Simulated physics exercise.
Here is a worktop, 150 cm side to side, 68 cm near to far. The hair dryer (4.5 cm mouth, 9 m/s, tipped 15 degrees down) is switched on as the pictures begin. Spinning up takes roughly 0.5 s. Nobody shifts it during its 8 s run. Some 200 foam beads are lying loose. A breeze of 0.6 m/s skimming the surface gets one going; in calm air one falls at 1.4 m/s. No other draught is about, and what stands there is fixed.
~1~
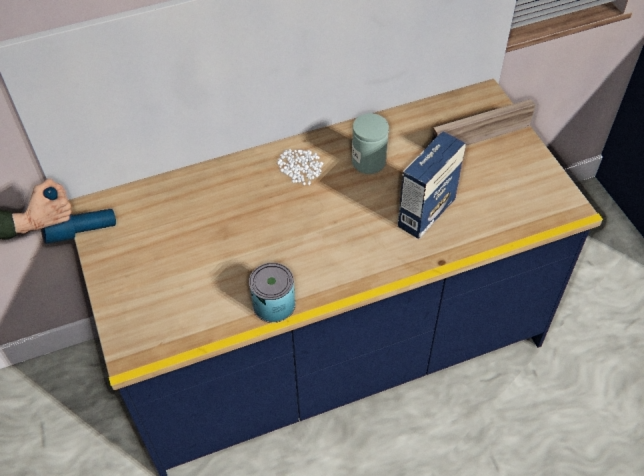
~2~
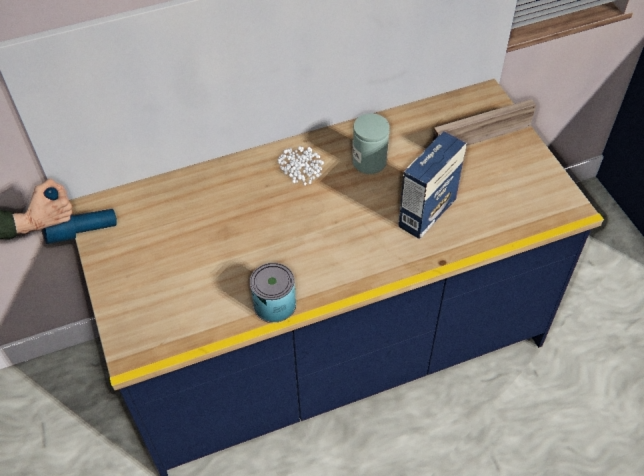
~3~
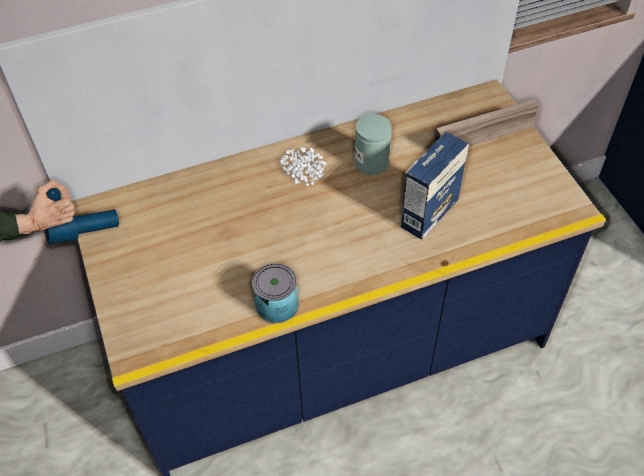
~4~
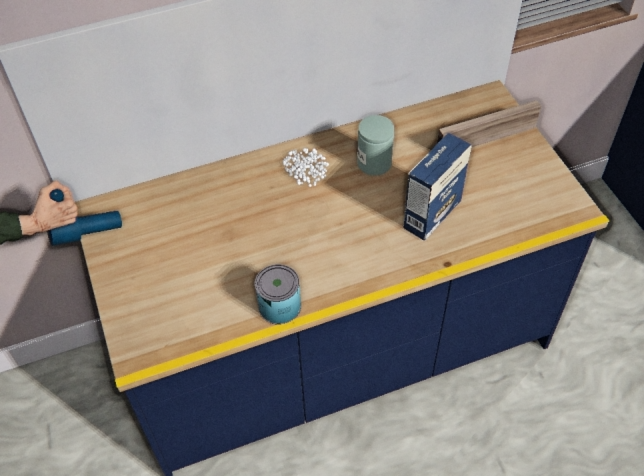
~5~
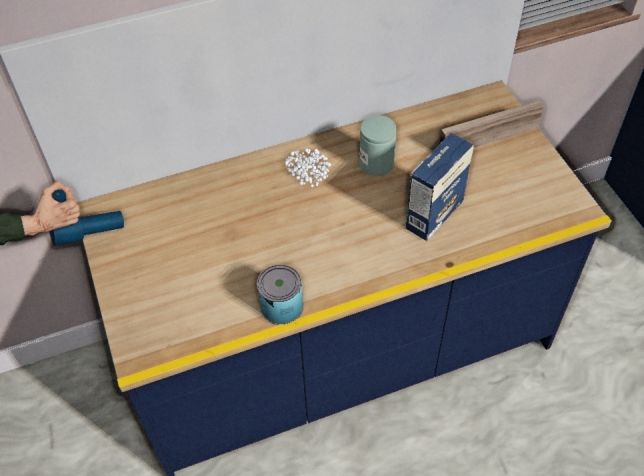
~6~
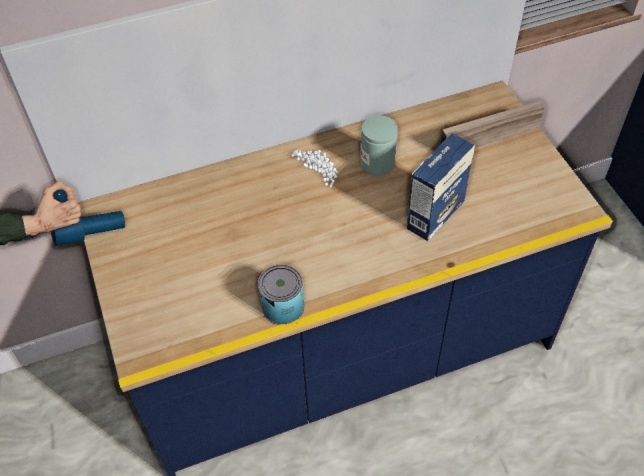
Small white beads lie still on a wooden worktop, then many shift to the right.
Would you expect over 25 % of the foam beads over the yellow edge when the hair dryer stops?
As for a quarter going over the yellow edge: No.
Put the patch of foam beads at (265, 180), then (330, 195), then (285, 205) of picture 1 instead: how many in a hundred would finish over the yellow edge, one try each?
In that order: 0 %, 0 %, 4 %.
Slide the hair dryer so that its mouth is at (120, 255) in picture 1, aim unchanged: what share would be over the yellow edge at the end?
It would be near 0 %.
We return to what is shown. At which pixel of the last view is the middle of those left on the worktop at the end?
Near (478, 132).
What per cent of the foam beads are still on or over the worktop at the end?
Near 40 %.
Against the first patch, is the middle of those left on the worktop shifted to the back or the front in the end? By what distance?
To the front, by about 5 cm.
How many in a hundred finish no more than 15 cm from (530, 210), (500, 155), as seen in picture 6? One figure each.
In turn about 15 %, 20 %.
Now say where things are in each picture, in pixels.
In the first picture, the middle of the foam beads is near (298, 167), none has stirred yet and the mouth of the hair dryer is at (113, 217).
In the second picture, the middle of the foam beads is near (299, 166), none has stirred yet and the yellow edge is centred on (375, 297).
In the third picture, the middle of the foam beads is near (302, 165), none has stirred yet, the top of a jar is at (374, 126) and the top of a carton is at (438, 157).
In the fourth picture, the middle of the foam beads is near (304, 166) and none has stirred yet.
In the fifth picture, the middle of the foam beads is near (307, 166) and none has stirred yet.
In the sixth picture, the middle of the foam beads is near (320, 162), the farthest in sight from the hair dryer is at (336, 172) and about 55 % have left their places.
Then, 1.2 s after the last picture, 0 % are over the yellow edge; the middle of those still in play is near (482, 131); 58 % have settled or left.
Then, 2.1 s after the last picture, 0 % are over the yellow edge; the middle of those still in play is near (482, 131); 63 % have settled or left.
Then, 4.0 s after the last picture, 0 % are over the yellow edge; the middle of those still in play is near (480, 135); 66 % have settled or left.
Then, 7.6 s after the last picture, at the end, 0 % are over the yellow edge; the middle of those still in play is near (478, 132).
